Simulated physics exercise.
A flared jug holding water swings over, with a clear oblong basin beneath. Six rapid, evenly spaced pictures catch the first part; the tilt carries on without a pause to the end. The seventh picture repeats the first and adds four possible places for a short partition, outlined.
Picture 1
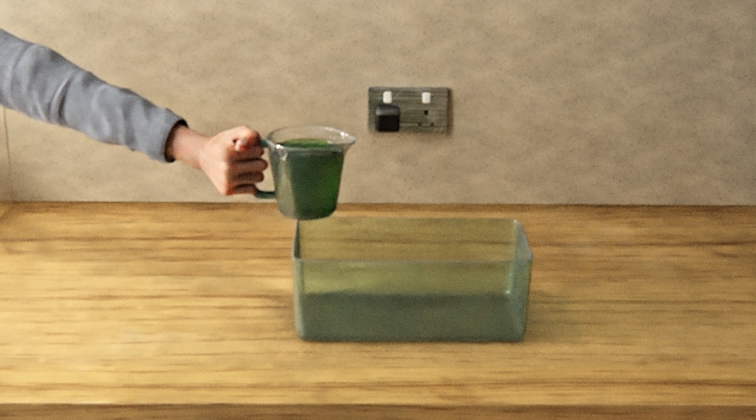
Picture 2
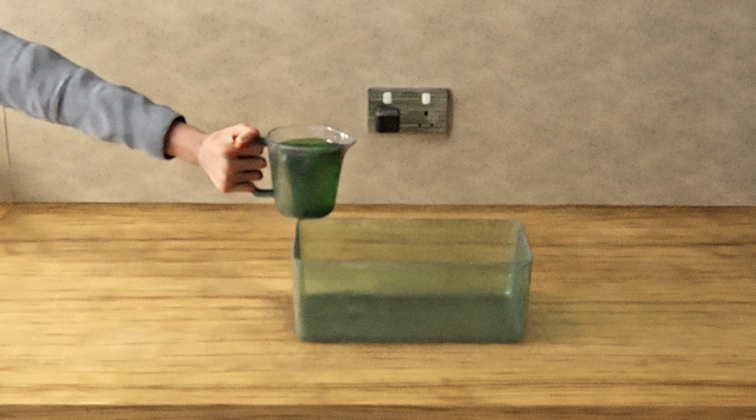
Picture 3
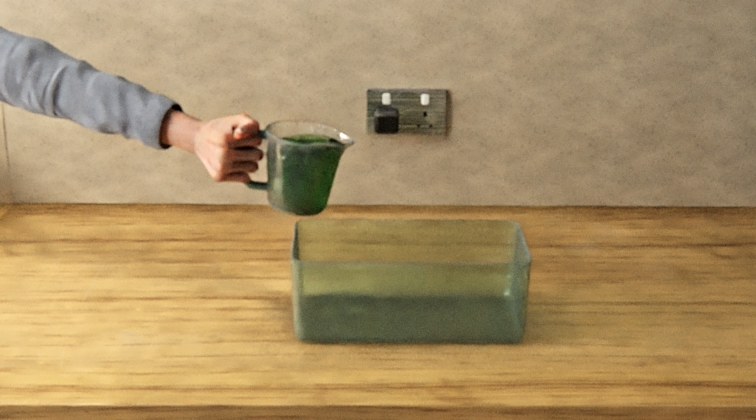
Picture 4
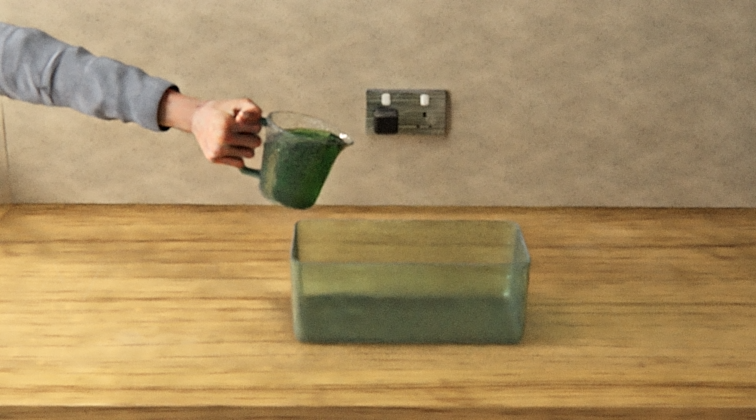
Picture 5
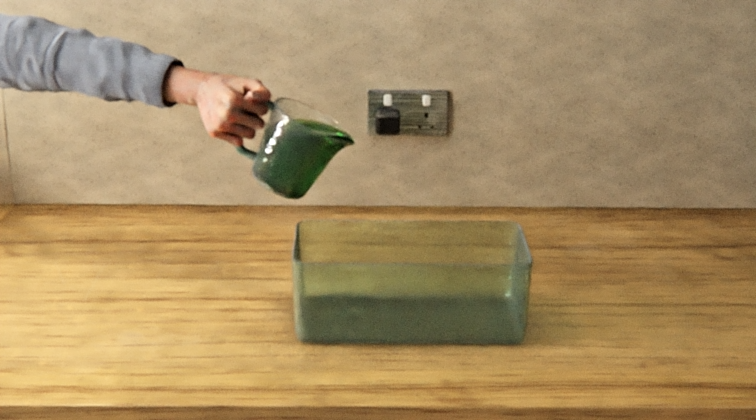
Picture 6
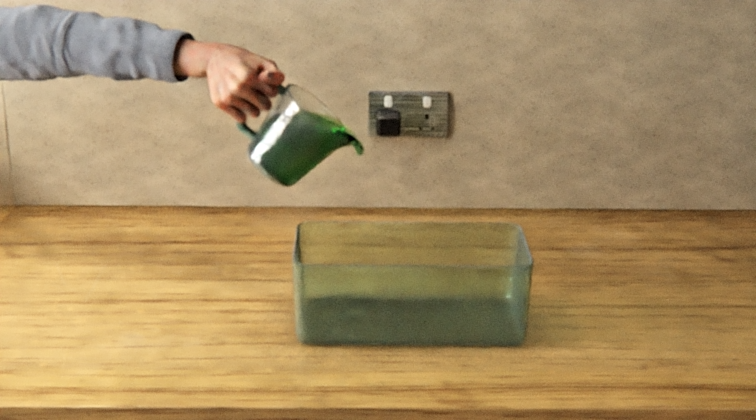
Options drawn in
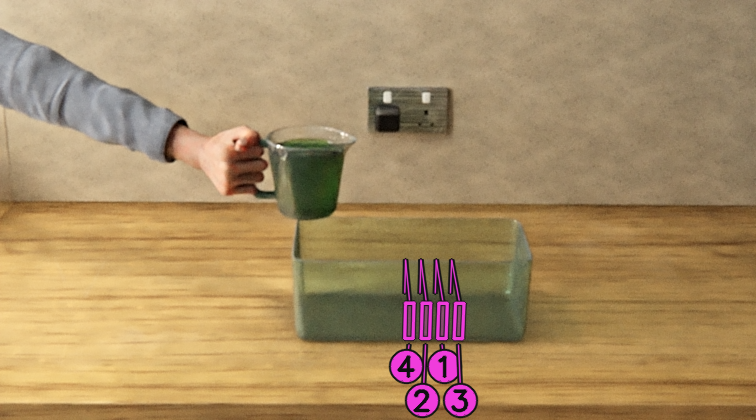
A light wooden worktop runs along a mottled beige wall with a dark socket plate, seen from the front and slightly above by a still camera. A hand in a grey-blue sleeve, at left, holds a clear jug of green water above a clear oblong basin with a greenish tint. The hand lifts and tips the jug steadily rightward until green water slips over its lip.
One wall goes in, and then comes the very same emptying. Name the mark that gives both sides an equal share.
Go for 1.
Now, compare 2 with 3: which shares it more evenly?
Position 2.
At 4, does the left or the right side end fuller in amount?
The right side.
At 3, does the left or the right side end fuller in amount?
The left side.
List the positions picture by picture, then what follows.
Upright, lip at (355, 140); basin from (296, 337) to (525, 338); nothing has left yet.
Upright, lip at (355, 141); nothing has left yet.
Tipped about 7°, lip at (353, 142); nothing has left yet.
Tipped about 16°, lip at (352, 142); nothing has left yet.
Tipped about 27°, lip at (354, 142); nothing has left yet.
Tipped about 40°, lip at (354, 143); water is over the lip, down to (360, 152).
On the marked copy, 1 at (442, 344); 2 at (425, 344); 3 at (458, 344); 4 at (408, 344).
Choosing 1, about 57 % ends left of the wall and 41 % right of it.
Choosing 2, about 19 % ends left of the wall and 76 % right of it; 5 % is lost outside.
Choosing 3, about 90 % ends left of the wall and 5 % right of it; 5 % is lost outside.
Choosing 4, about 9 % ends left of the wall and 86 % right of it; 5 % is lost outside.
